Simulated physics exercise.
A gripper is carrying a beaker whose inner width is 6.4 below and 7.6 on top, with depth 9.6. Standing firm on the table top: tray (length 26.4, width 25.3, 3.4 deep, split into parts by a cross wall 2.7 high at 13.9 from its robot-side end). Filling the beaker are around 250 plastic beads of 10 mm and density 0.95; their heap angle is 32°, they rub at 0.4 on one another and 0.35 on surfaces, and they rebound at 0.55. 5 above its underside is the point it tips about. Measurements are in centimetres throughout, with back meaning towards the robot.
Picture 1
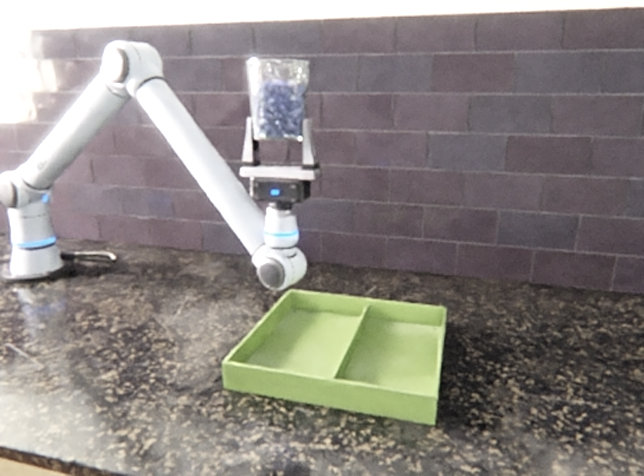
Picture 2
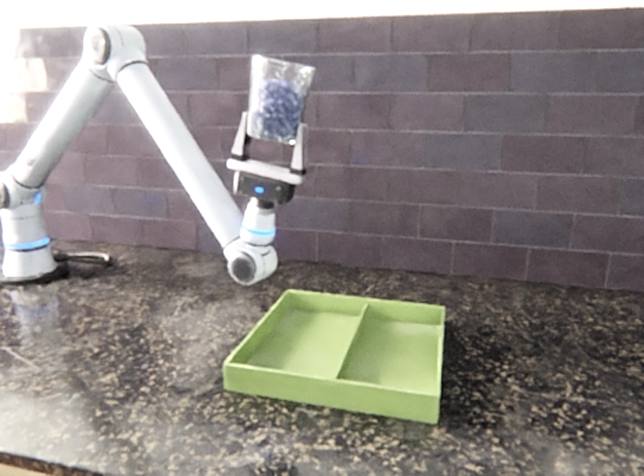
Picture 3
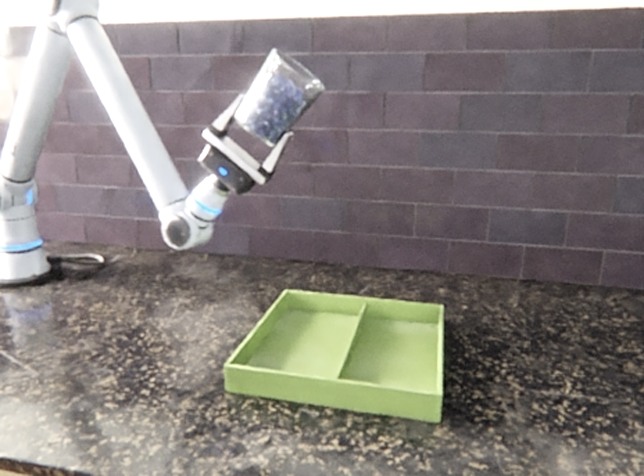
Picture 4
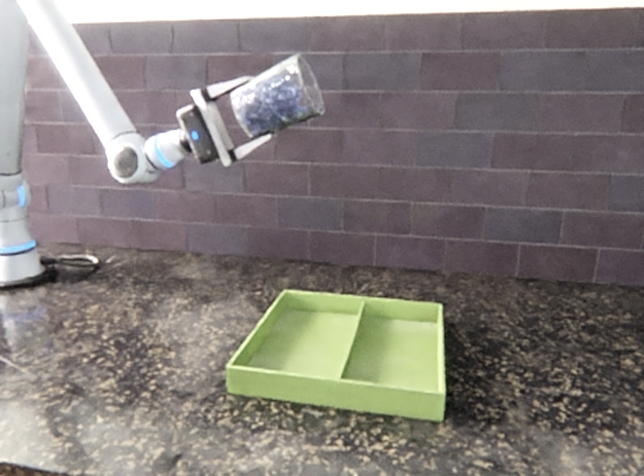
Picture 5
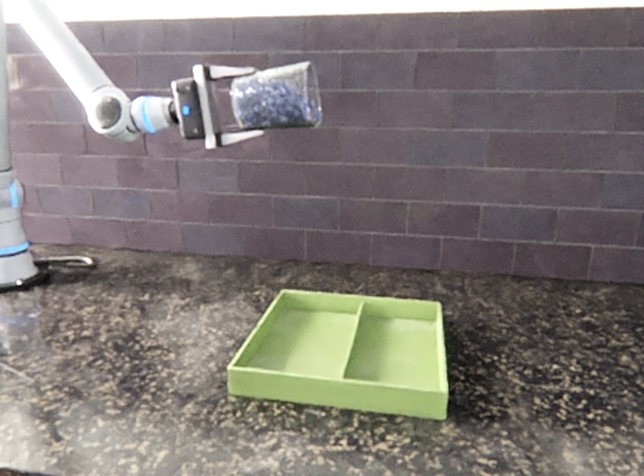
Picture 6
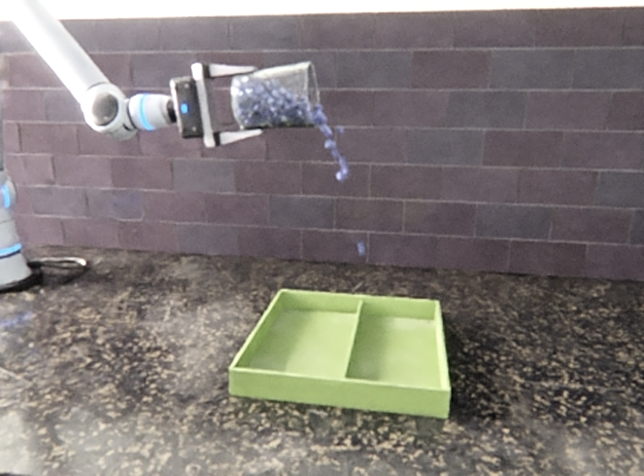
At the start, a robot arm holds a clear beaker of small bluish-purple pieces upright above a green divided tray on a speckled countertop. The arm shifts left while tilting the beaker to the right until it lies nearly sideways, and then a thin stream of pieces pours from its mouth.
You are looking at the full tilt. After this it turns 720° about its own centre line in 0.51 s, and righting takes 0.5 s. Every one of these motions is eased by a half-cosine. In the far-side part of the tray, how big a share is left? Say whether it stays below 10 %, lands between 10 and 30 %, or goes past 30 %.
It lands between 10 and 30 %.
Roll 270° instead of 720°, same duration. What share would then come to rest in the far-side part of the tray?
It would come to around 20 per cent.
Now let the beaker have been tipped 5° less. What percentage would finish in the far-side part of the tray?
About 15 %.
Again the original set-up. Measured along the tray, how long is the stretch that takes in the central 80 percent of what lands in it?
18 cm.
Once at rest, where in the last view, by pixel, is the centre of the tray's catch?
It's centred about (394, 348).
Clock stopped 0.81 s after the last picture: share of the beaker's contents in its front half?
50 per cent or thereabouts.
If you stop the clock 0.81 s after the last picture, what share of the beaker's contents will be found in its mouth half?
Near 40 per cent lies in the mouth half.
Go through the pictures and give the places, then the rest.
In the first frame, beaker middle at (279, 102), upright; upper third of the load around (279, 93), from x 255 to 300, top at y 85; 251 in the beaker.
In the second frame, beaker middle at (278, 102), tipped 11°; upper third of the load around (276, 94), from x 255 to 305, top at y 85.
In the third frame, beaker middle at (277, 101), tipped 38°; upper third of the load around (275, 93), from x 245 to 300, top at y 75.
In the fourth frame, beaker middle at (276, 100), tipped 67°; upper third of the load around (271, 90), from x 240 to 300, top at y 75.
In the fifth frame, beaker middle at (276, 100), tipped 83°; upper third of the load around (264, 90), from x 240 to 320, top at y 80.
In the sixth frame, beaker middle at (275, 99), tipped 84°; upper third of the load around (260, 94), from x 240 to 360, top at y 80; 239 in the beaker, 12 in flight or on a rim.
Then, 0.40 s after the last picture, tipped 84°, highest piece 40 above the table; 189 in the beaker, 18 in the far-side part, 9 in the robot-side part, 1 on the table or floor, 34 in flight or on a rim.
Then, 0.81 s after the last picture, tipped 30°, highest piece 39 above the table; 160 in the beaker, 49 in the far-side part, 14 in the robot-side part, 5 on the table or floor, 23 in flight or on a rim.
Then, 1.21 s after the last picture, upright, highest piece 39 above the table; 160 in the beaker, 57 in the far-side part, 18 on the table or floor, 14 in the robot-side part, 2 in flight or on a rim.
Then, 1.91 s after the last picture, upright, highest piece 39 above the table; 160 in the beaker, 57 in the far-side part, 19 on the table or floor, 15 in the robot-side part.
Final count, 160 in the beaker, 57 in the far-side part, 19 on the table or floor, 15 in the robot-side part. That is 23 % in the far-side part of the tray.
